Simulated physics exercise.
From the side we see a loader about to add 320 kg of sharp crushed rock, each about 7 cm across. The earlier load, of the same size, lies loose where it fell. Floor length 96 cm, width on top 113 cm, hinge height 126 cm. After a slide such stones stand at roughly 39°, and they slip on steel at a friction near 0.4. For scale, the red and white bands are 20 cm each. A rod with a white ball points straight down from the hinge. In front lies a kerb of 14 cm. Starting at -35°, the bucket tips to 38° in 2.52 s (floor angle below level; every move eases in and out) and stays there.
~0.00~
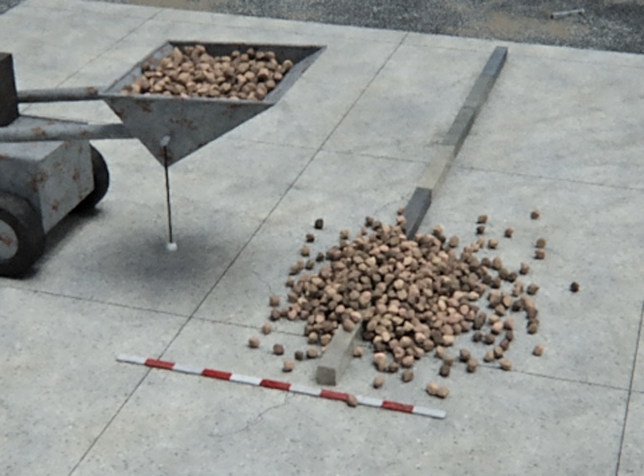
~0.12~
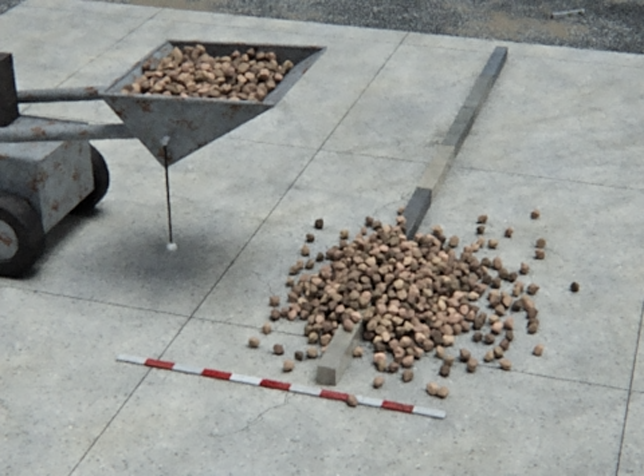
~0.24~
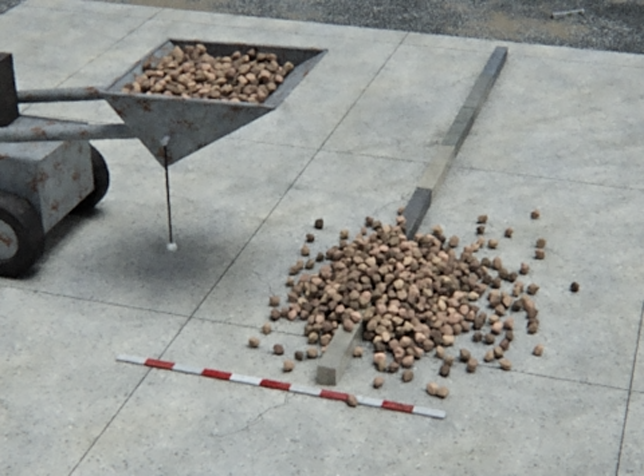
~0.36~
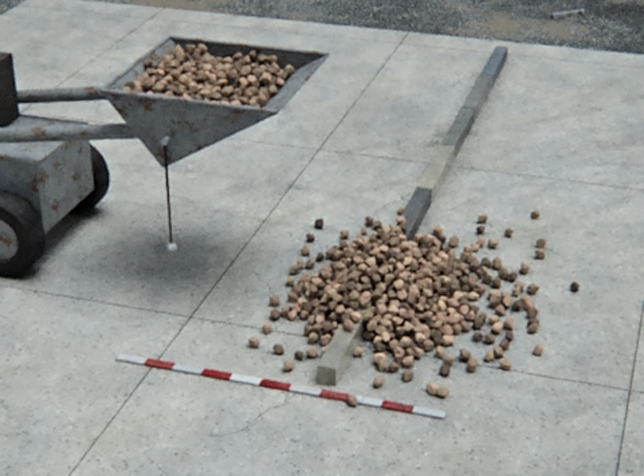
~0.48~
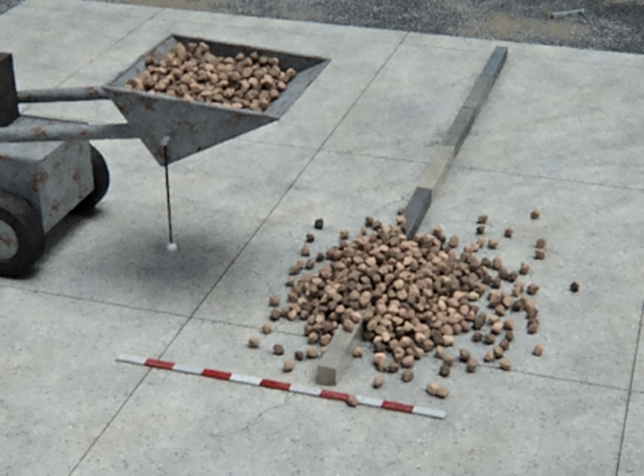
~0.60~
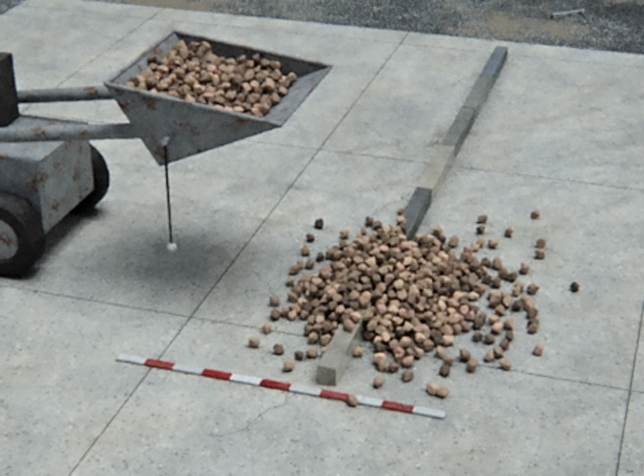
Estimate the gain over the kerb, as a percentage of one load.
Some 0 per cent is added.
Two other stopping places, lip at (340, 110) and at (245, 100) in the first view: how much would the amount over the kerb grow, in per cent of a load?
Near 60 per cent from the first place, 0 from the second.
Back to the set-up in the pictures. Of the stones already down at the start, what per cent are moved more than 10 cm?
About 0 per cent.
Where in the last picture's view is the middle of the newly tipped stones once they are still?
Around (318, 265).
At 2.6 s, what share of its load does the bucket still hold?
It holds some 35 per cent.
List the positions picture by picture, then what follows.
Lip at (274, 104), floor tilted -35°, highest stones at (211, 62). The earlier load is highest near (372, 255), 26 cm above ground level, 43 % on this side of the kerb, 57 % over the kerb, in the first picture.
The bucket is at -35°, its lip at (274, 105); the top of the load is at (211, 62); the stones move at 0.0 m/s on average, in the second picture.
Lip at (276, 108), floor tilted -33°, highest stones at (193, 61); the stones move at 0.1 m/s on average, in the third picture.
Lip at (277, 112), floor tilted -31°, highest stones at (194, 60); the stones move at 0.1 m/s on average, in the fourth picture.
Lip at (279, 118), floor tilted -28°, highest stones at (185, 55); the stones move at 0.1 m/s on average, in the fifth picture.
Lip at (281, 125), floor tilted -25°, highest stones at (184, 54); the stones move at 0.1 m/s on average, in the sixth picture.
After 1.9 s the floor is at 27°; in per cent of one load, 100 in the bucket, 43 on this side of the kerb, 57 over the kerb; the foremost stones are at (535, 319).
After 2.6 s the floor is at 38°; in per cent of one load, 34 in the bucket, 109 on this side of the kerb, 57 over the kerb; the foremost stones are at (535, 319).
After 3.0 s the floor is at 38°; in per cent of one load, 3 in the bucket, 140 on this side of the kerb, 57 over the kerb; the foremost stones are at (535, 319).
After 5.5 s the floor is at 38°; in per cent of one load, 0 in the bucket, 143 on this side of the kerb, 57 over the kerb; the foremost stones are at (535, 319). Net gain over the kerb, 0.
